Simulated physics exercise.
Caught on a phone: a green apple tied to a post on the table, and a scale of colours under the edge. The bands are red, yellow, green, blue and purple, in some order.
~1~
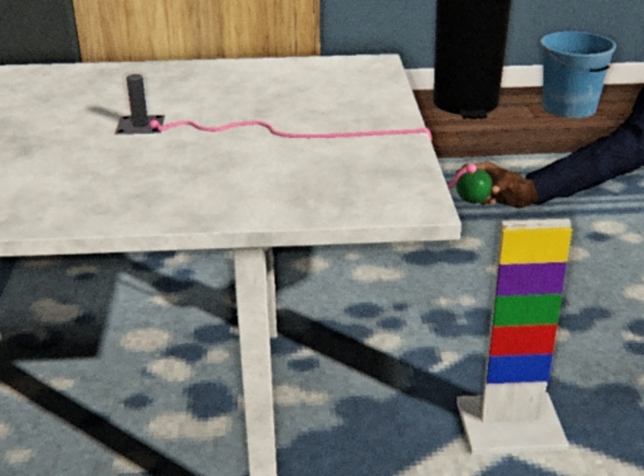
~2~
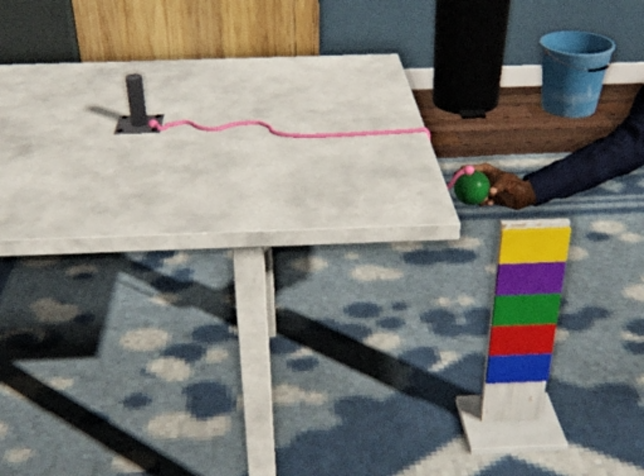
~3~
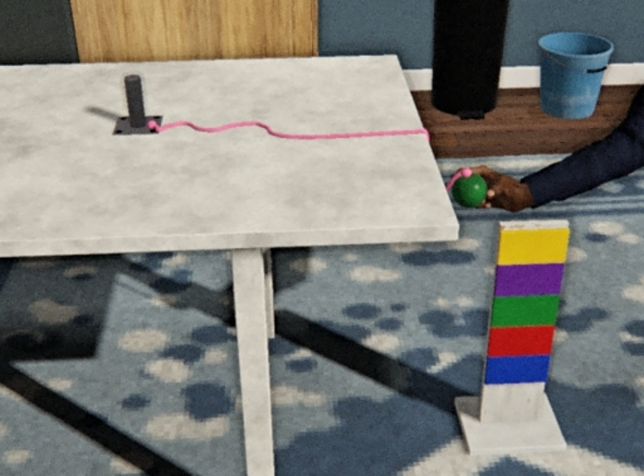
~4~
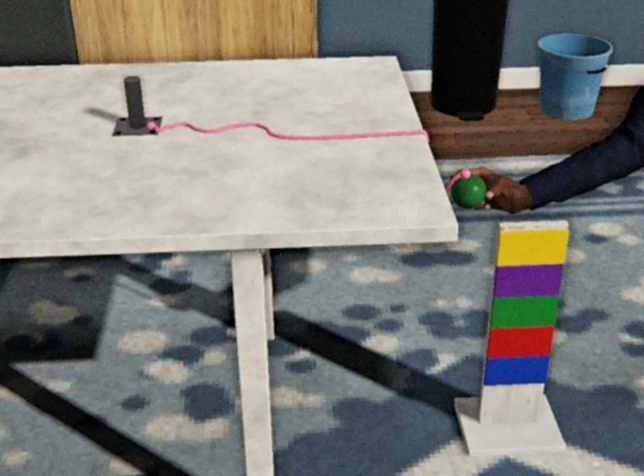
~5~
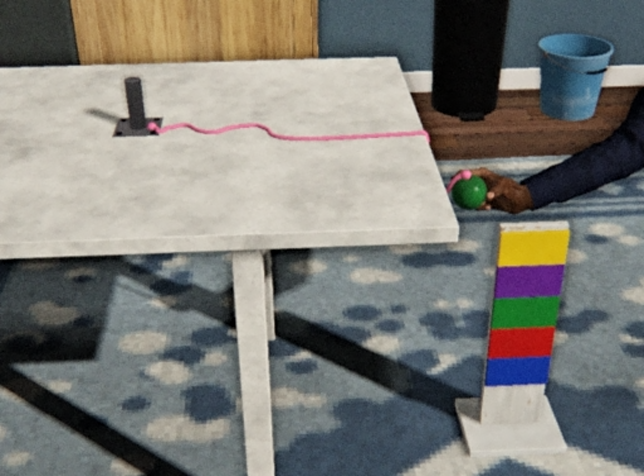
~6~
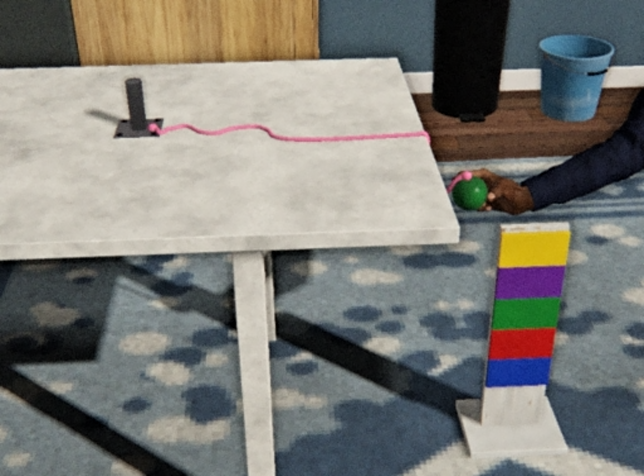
Beside a pale table, a hand holds a green apple tied to a pink cord, barely moving.
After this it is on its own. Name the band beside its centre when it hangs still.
At purple.
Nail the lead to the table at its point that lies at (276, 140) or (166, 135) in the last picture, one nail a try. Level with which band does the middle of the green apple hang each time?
One after the other, yellow; purple.
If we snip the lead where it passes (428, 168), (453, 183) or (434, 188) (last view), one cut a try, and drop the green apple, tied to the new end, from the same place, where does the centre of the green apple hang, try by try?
About (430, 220), (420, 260) and (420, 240).
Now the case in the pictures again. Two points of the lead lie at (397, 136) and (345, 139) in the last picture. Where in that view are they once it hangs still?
They go to (426, 149) and to (385, 134).
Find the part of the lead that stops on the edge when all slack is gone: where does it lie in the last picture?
It lies at about (390, 136).
Soon after, apple near (448, 276); level with purple.
After that, apple near (388, 268); level with purple.
And then, apple near (418, 279); level with purple.
In the end, apple near (425, 280); level with purple. Its centre hangs level with the purple band.
